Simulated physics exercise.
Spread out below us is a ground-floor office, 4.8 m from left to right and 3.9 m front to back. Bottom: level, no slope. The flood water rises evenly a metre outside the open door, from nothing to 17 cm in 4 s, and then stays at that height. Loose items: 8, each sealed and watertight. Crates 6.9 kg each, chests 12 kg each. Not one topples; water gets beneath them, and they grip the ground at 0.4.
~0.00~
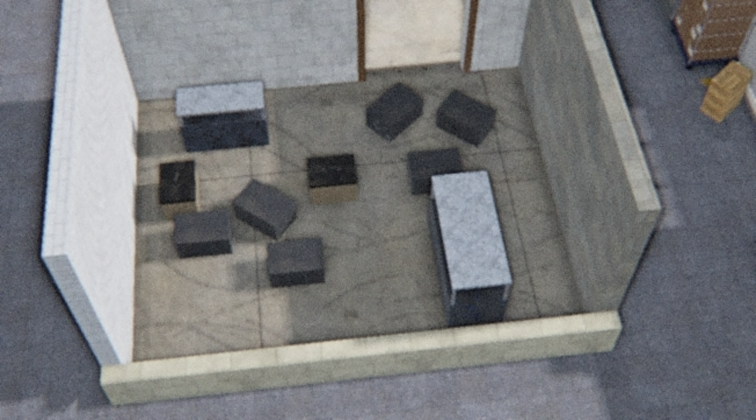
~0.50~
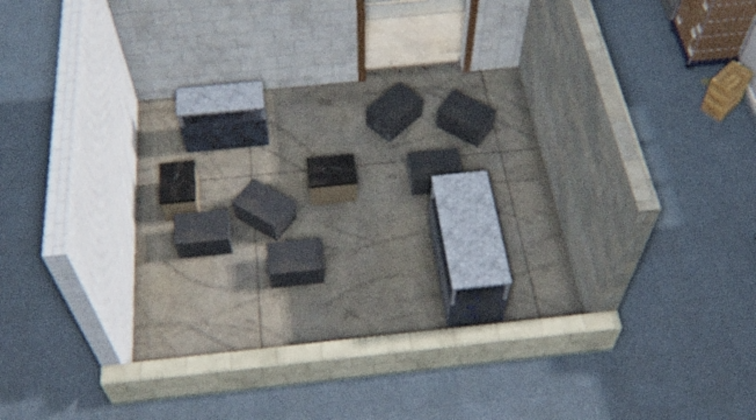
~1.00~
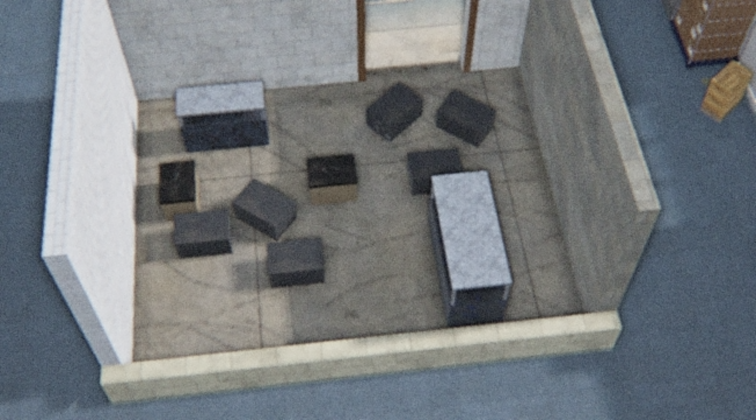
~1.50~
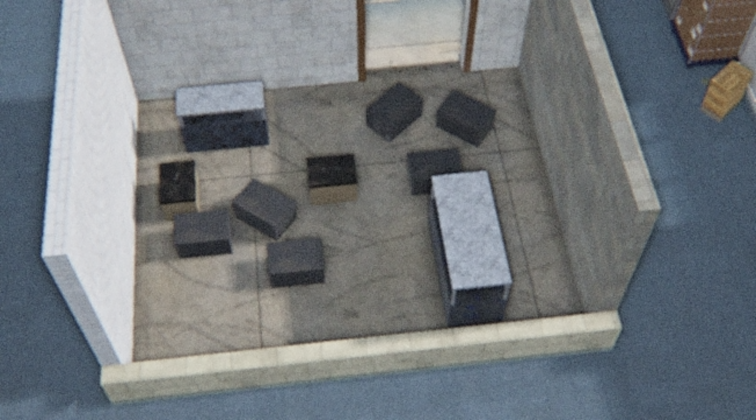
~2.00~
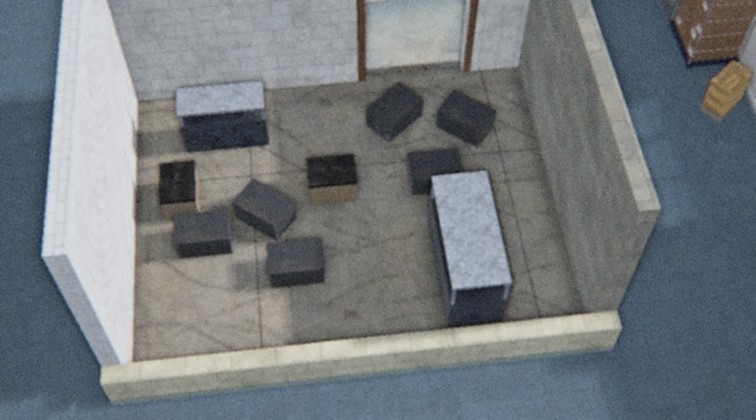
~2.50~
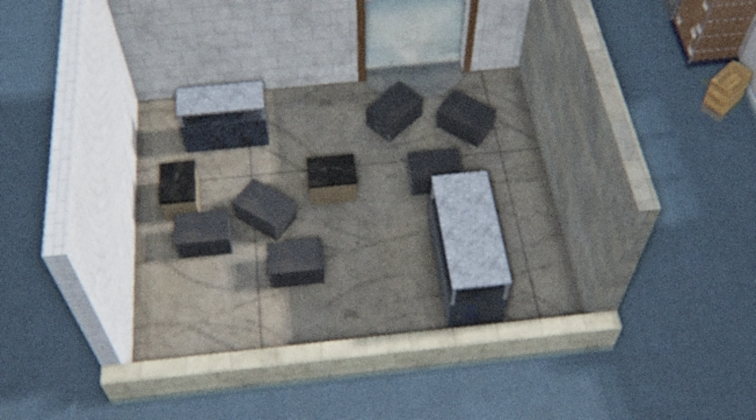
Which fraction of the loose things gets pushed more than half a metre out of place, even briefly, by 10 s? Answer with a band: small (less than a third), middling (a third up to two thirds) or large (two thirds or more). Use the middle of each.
Middling.
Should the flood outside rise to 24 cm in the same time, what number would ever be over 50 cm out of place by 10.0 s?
That would give 7.
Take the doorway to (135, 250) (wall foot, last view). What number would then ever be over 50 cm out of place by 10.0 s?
In that case 6 of them.
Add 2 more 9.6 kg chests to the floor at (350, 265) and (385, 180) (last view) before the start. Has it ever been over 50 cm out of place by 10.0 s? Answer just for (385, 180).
For that one: Greater.
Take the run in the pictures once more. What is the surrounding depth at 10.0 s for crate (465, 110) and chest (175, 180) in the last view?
Around 9 cm and 3 cm.
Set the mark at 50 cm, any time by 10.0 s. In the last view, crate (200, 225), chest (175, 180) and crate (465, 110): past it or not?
One by one in that order: Below; below; above.
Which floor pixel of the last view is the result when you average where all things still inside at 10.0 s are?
Mean position: Approximately (284, 272).
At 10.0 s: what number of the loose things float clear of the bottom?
At that time, 4.
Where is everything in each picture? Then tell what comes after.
A crate at (435, 164), on the bottom; a crate at (467, 110), on the bottom; water covers 0.0 m2; 0 of 8 have shifted, in the first frame.
A crate at (435, 164) rests on the ground; a crate at (467, 110) rests on the ground; 0.0 m2 under water; 0 of 8 have shifted, in the second frame.
A crate at (435, 164) rests on the ground; a crate at (467, 110) rests on the ground; water covers 0.0 m2; 0 of 8 have shifted, in the third frame.
A crate at (435, 164), on the bottom; a crate at (467, 110) rests on the ground; 0.0 m2 under water; 0 of 8 have shifted, in the fourth frame.
A crate at (435, 164), on the bottom; a crate at (467, 110), on the bottom; 0.0 m2 under water; 0 of 8 have shifted, in the fifth frame.
A crate at (435, 164) rests on the ground; a crate at (467, 110), on the bottom; water covers 0.3 m2; 0 of 8 have shifted, in the sixth frame.
After 3.5 s 0 of 8 are over 50 cm from their spots; 0 afloat.
After 4.5 s 2 of 8 are over 50 cm from their spots; 0 afloat.
After 7.0 s 3 of 8 are over 50 cm from their spots; 3 afloat.
After 10.0 s 4 of 8 are over 50 cm from their spots, and 4 have been at some point; 4 afloat.
